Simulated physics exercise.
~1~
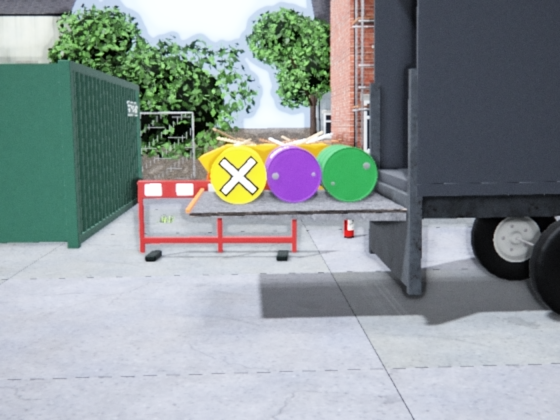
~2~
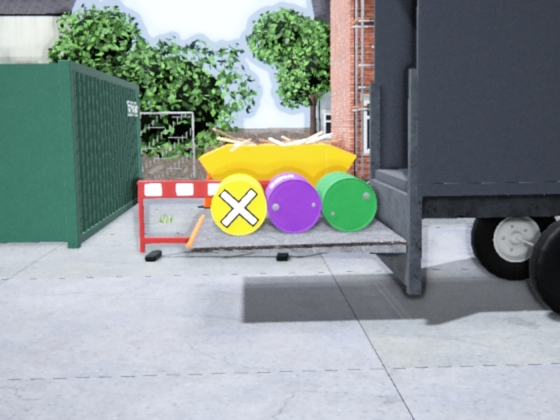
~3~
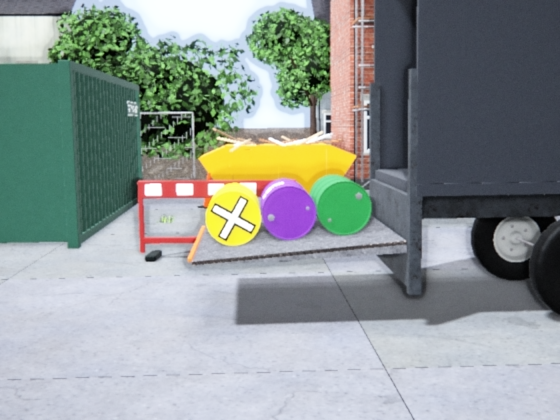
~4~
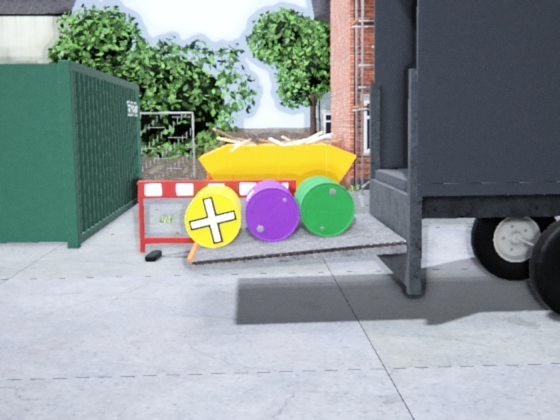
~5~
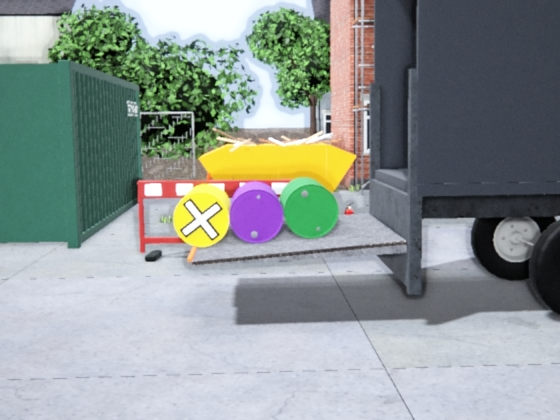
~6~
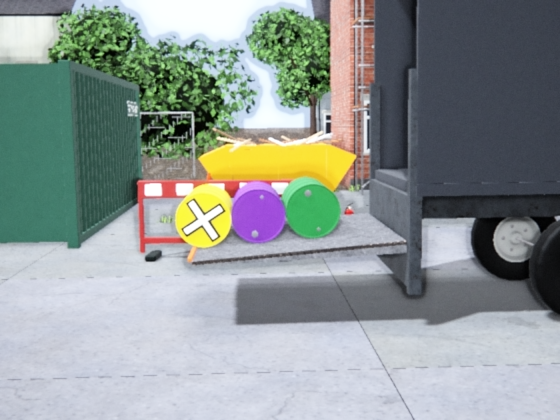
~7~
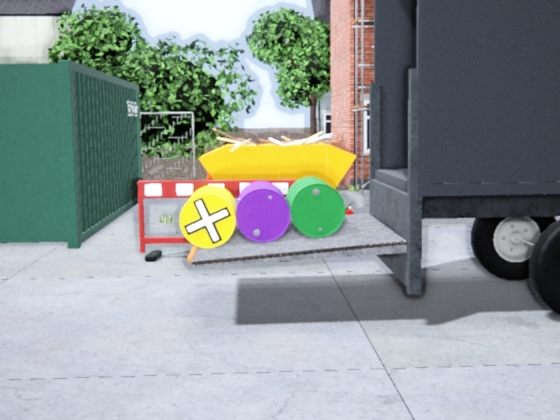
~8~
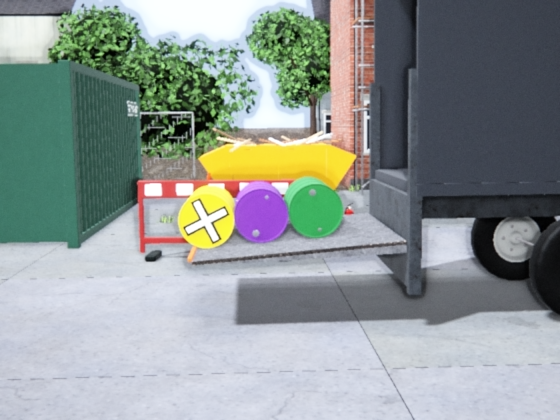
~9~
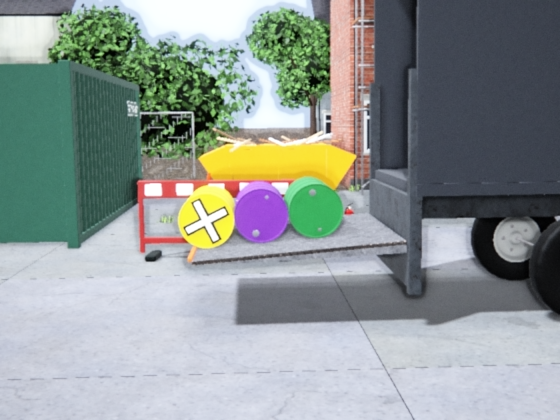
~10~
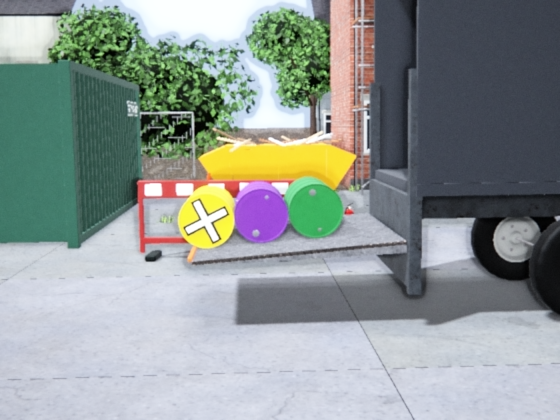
Three drums, yellow with a white cross, purple and green from left to right, lie side by side on the raised lift plate of a dark truck, seen from the side in a paved yard. A green container stands at left, with a red and white barrier and a yellow skip behind. The plate comes down a little and tips outwards, and the drums roll left together towards its outer edge. The yellow one stops at the edge, and the row rocks back slightly to the right. All three settle close together, still on the sloping plate.
